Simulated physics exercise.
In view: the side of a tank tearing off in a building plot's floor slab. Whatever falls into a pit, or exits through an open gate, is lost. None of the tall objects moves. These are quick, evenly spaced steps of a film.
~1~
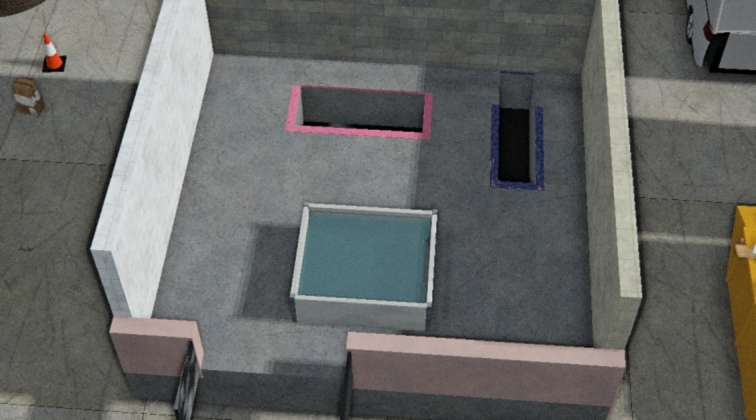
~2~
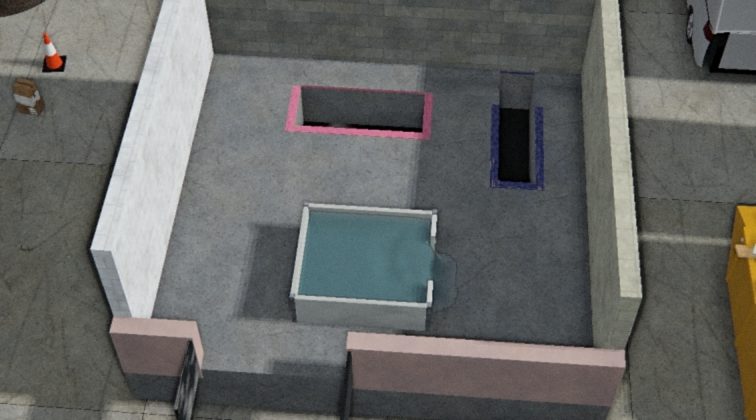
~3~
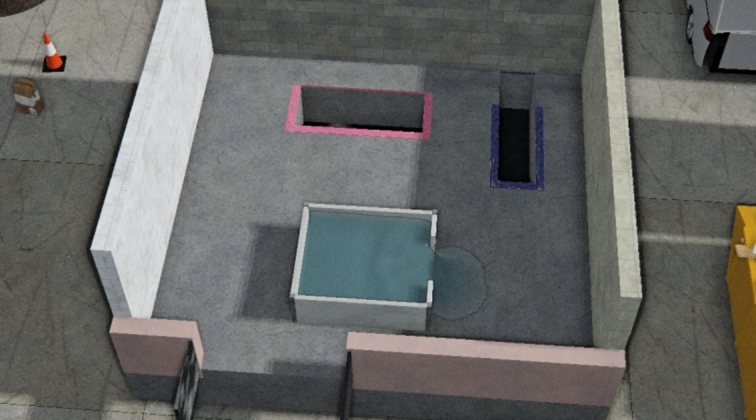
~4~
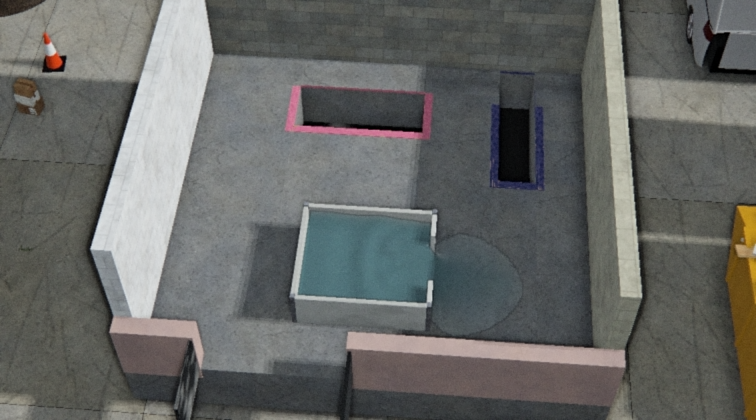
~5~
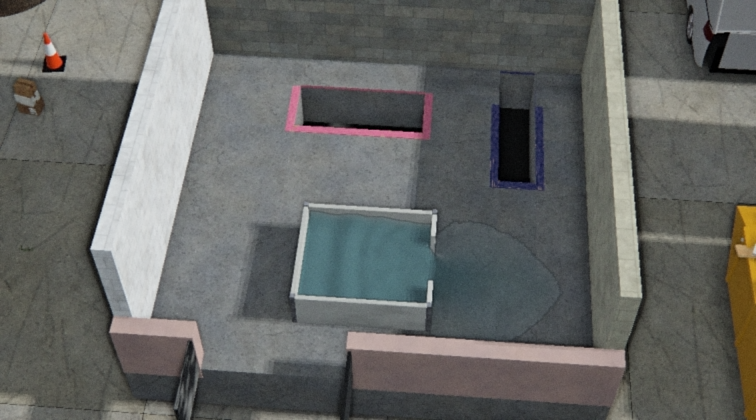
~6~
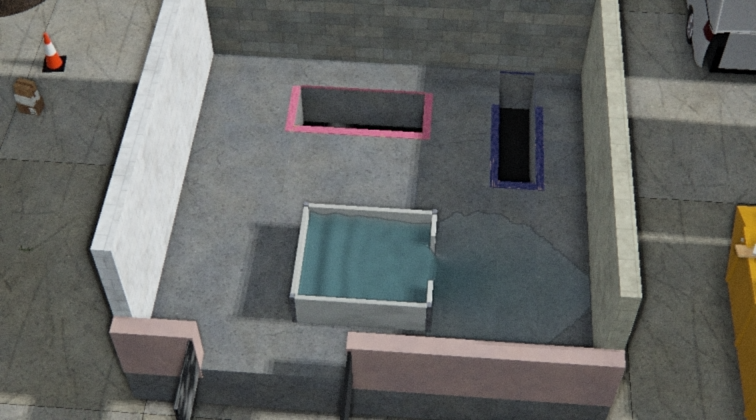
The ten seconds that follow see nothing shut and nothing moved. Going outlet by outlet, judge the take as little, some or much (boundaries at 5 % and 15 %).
My judgement: The gate ends up with some, the blue pit ends up with much, the pink pit ends up with little.
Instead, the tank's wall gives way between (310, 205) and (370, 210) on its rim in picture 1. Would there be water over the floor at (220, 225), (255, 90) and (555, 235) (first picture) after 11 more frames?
Result, in sequence: Untouched by the flood; inundated; untouched by the flood.
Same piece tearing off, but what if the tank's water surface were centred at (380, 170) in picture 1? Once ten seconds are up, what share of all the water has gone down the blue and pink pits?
Shares - blue: 40 in a hundred; pink: 0 in a hundred.
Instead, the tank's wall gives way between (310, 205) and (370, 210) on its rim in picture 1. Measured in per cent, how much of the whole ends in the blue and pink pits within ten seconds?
Blue 6 %, pink 60 %.
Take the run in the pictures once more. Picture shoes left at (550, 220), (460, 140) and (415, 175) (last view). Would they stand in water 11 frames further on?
Well, in turn they'd be wet underfoot, dry underfoot and dry underfoot.
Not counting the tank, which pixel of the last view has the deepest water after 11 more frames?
At about (587, 331).
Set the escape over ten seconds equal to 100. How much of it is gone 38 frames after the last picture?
By my reckoning, 50 %.
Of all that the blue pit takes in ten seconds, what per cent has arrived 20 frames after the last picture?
About 15 per cent.
A moment on, water covers 20 % of the floor; the gate 0 %, the blue pit 0 %, the pink pit 0 %.
Next, water covers 20 % of the floor; the gate 0 %, the blue pit 0 %, the pink pit 0 %.
Then, water covers 30 % of the floor; the gate 0 %, the blue pit 5 %, the pink pit 0 %.
Later, water covers 40 % of the floor; the gate 2 %, the blue pit 20 %, the pink pit 0 %.
In the end, water covers 45 % of the floor; the gate 7 %, the blue pit 34 %, the pink pit 0 %.
